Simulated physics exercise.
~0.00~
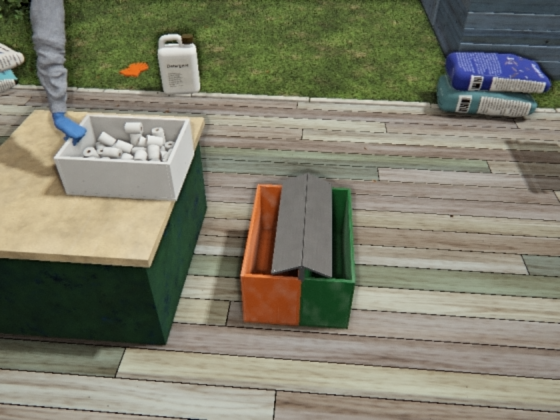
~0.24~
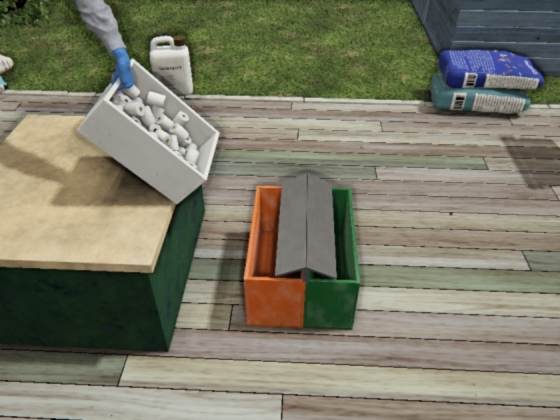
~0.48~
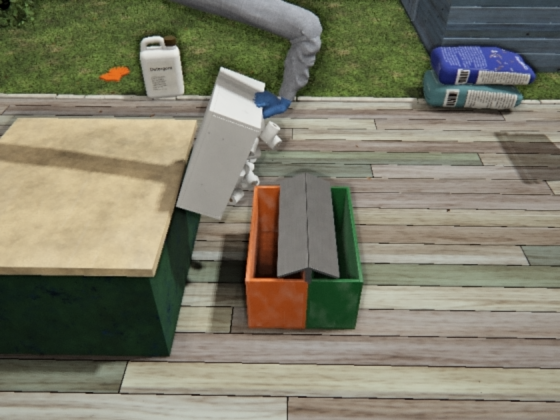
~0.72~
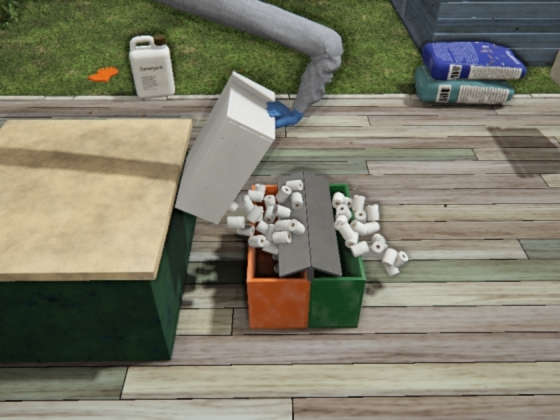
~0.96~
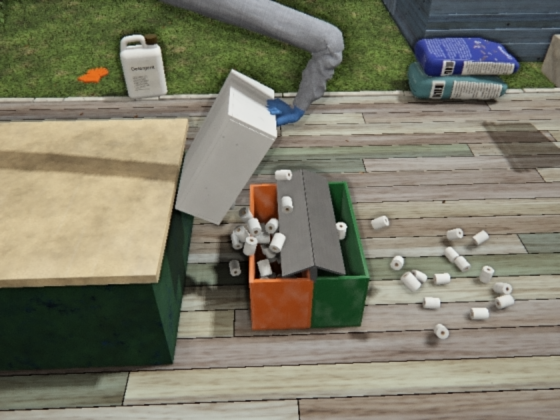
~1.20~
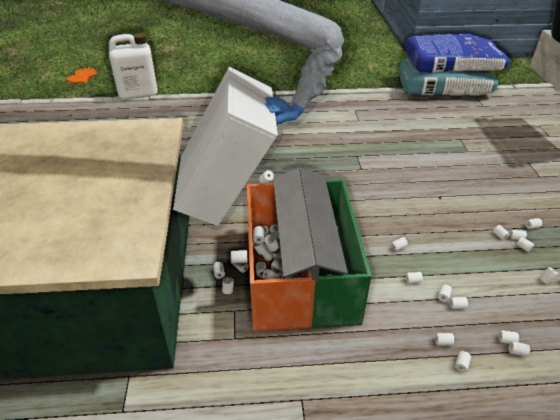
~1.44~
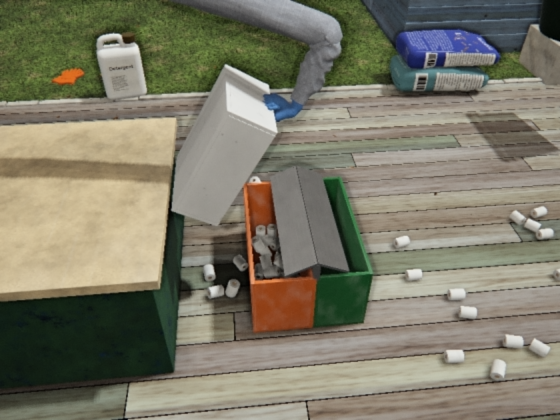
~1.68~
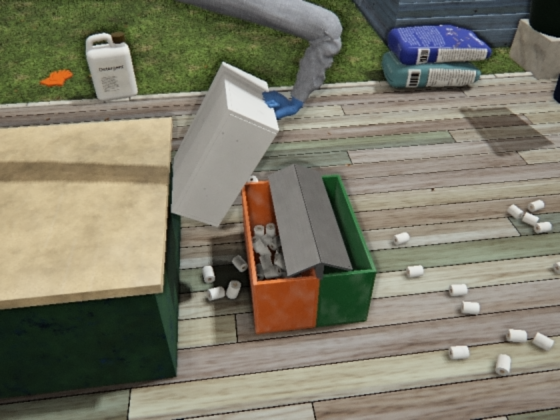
On a plank deck, a gloved arm tips a white tote of paper rolls, some landing in the orange trough, others scattering around.
